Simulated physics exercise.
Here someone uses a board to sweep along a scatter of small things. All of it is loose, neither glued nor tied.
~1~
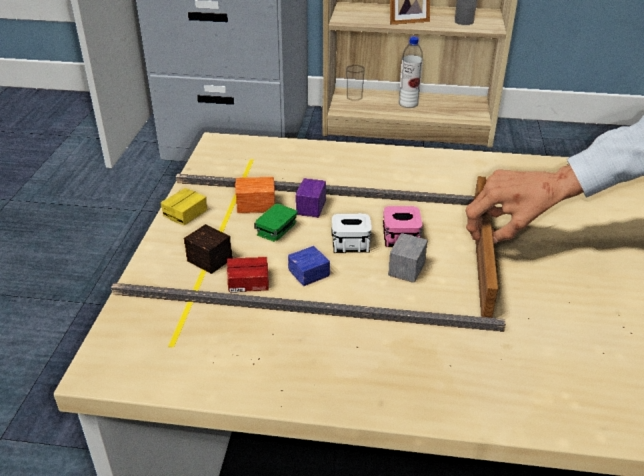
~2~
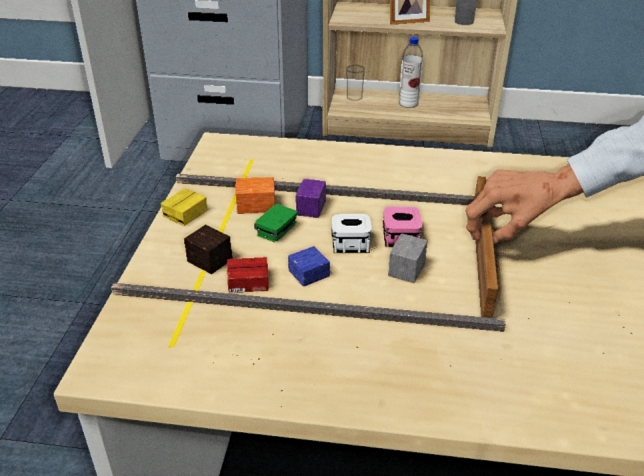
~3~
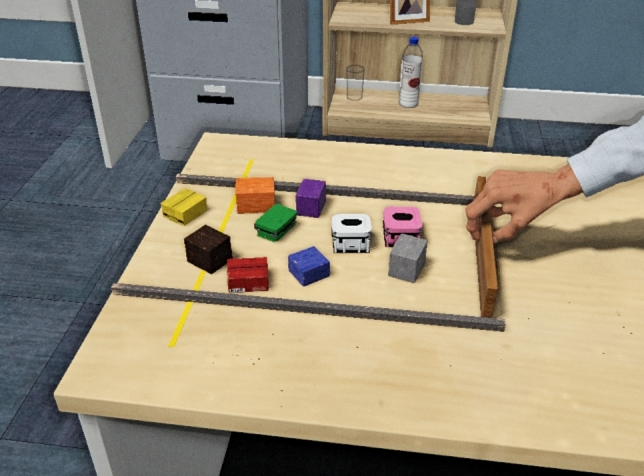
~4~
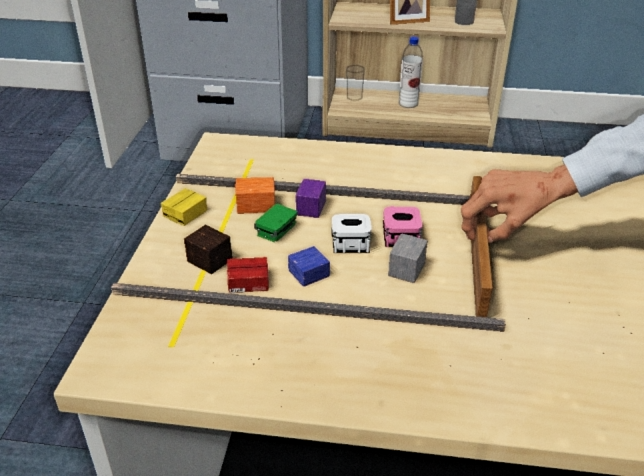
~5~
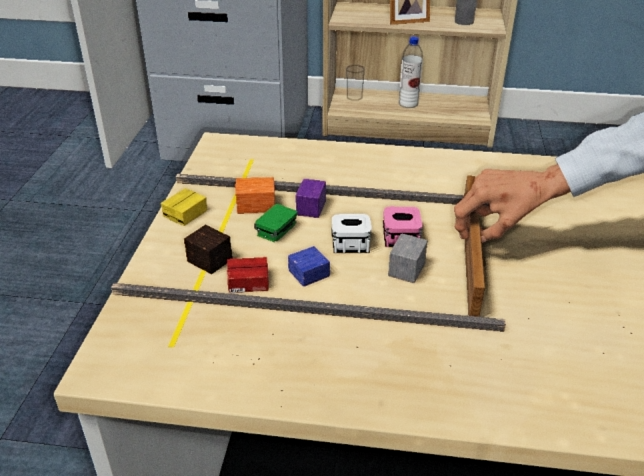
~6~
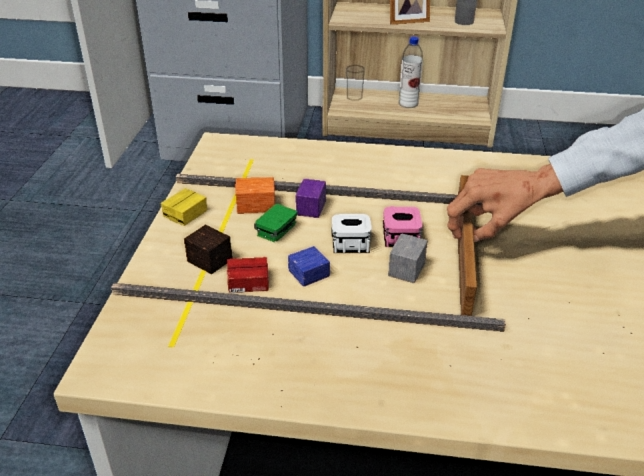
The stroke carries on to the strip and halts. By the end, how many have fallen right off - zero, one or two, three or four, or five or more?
By the end, one or two have.
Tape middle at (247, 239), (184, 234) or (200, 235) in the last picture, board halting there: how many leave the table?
It would be 0, then 6, then 3.
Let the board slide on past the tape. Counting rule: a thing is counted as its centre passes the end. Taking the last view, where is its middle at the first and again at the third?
At (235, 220) for the first, at (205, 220) for the third.
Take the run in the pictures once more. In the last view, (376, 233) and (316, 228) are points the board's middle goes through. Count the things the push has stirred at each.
The counts are 3 and 7.
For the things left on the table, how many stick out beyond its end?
It totals 2.
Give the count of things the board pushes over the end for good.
1, precisely.
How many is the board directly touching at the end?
That comes to 4.
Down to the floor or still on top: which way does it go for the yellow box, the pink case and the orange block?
Check the yellow box: It falls away. The pink case does not drop. The orange block does not drop.
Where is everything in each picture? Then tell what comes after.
In the first frame, yellow box (185, 207); black block (208, 249); orange block (256, 195); board (484, 242); tape (219, 236).
In the second frame, black block (208, 249); white case (351, 233).
In the third frame, orange block (256, 195); green case (277, 224).
In the fourth frame, yellow box (185, 207); pink case (402, 227).
In the fifth frame, black block (208, 249); grey block (408, 258).
In the sixth frame, yellow box (185, 207); black block (208, 249); orange block (256, 195); board (466, 241); tape (219, 236).
Early on, none off yet; yellow box at rest near (185, 207); black block at rest near (208, 249); orange block at rest near (256, 195).
Finally, the number that fall off is one or two; lost, yellow box.
